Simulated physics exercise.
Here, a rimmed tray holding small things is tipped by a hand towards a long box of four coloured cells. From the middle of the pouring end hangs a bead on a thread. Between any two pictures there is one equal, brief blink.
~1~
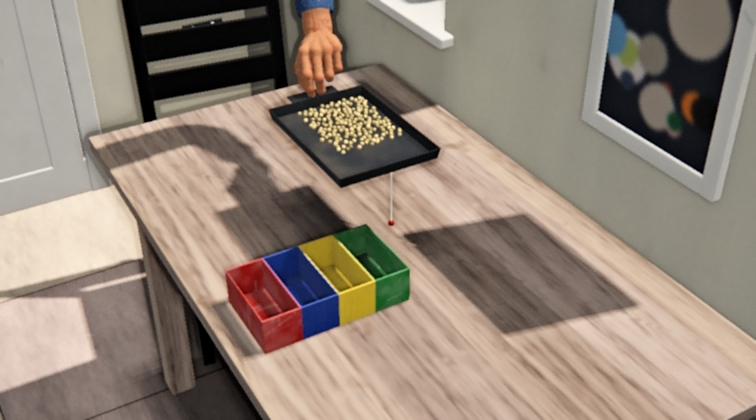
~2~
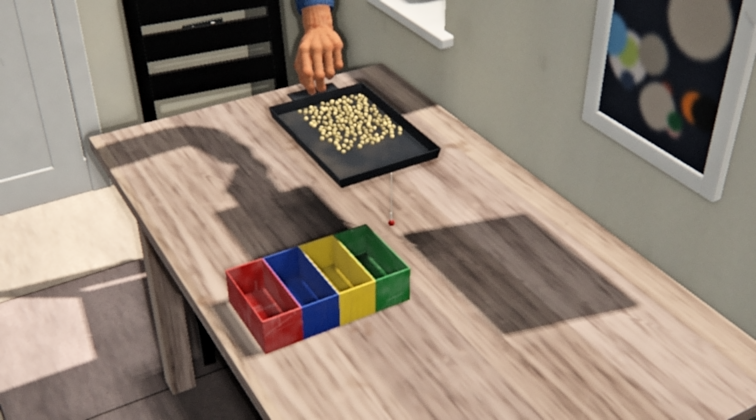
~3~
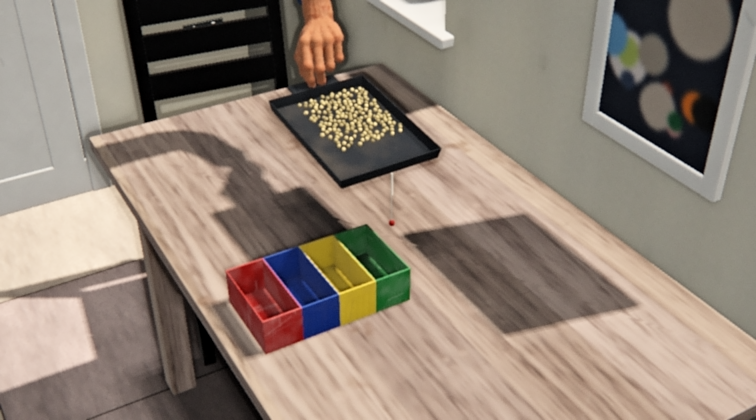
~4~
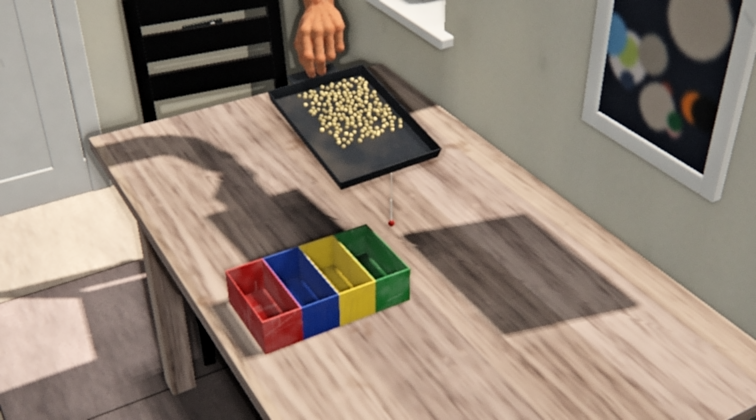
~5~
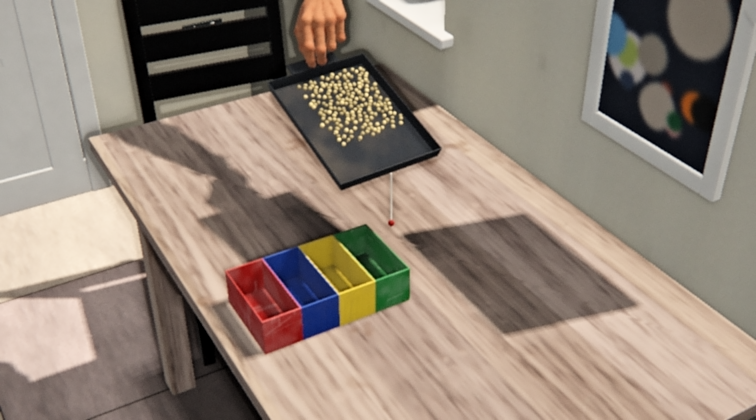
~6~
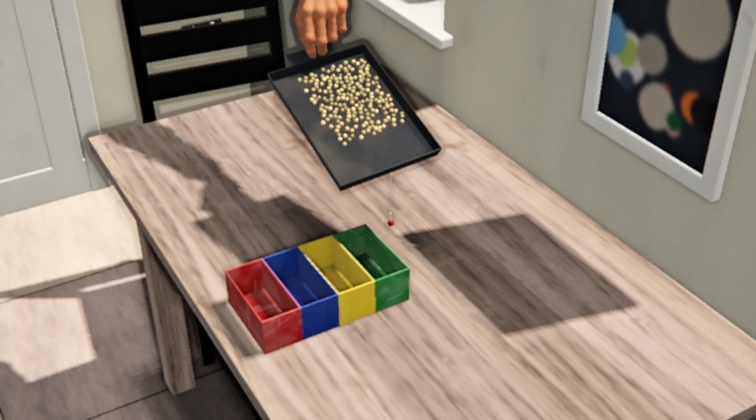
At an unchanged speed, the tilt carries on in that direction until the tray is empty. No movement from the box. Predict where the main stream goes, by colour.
I would say into the green one.
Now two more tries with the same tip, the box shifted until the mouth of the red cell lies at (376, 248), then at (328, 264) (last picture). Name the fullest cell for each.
At the first place the cell in red, at the second that blue cell.
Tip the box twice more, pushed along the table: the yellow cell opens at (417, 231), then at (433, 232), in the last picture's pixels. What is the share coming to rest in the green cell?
That makes 0 per cent, followed by 0 per cent.
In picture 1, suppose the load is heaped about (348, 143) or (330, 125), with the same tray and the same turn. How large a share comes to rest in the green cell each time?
Roughly 60 per cent, then roughly 60 per cent.
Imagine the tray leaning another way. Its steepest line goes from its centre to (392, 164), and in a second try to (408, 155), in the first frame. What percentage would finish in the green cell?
Roughly 0 percent, then 0 percent.
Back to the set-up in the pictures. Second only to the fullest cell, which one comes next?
Rank two - that yellow cell.
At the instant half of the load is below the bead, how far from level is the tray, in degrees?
About 105 degrees.
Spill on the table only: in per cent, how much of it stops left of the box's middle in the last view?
Share to the left: Near 0 per cent.
Just after the last frame, tray tipped steeply; roughly two thirds on the tray; about a tenth in the green cell; about a tenth in the yellow cell; roughly a quarter falling or outside the box.
A moment on, tray tipped past a quarter turn; roughly a quarter on the tray; roughly a quarter in the green cell; about a tenth in the yellow cell; roughly a third falling or outside the box.
Further on, tray tipped past a quarter turn; roughly half in the green cell; roughly a quarter in the yellow cell; just a few in the blue cell; roughly a quarter falling or outside the box.
When it is over, tray tipped past a quarter turn; roughly half in the green cell; roughly a quarter in the yellow cell; just a few in the blue cell; not one in the red cell; roughly a quarter outside the box.
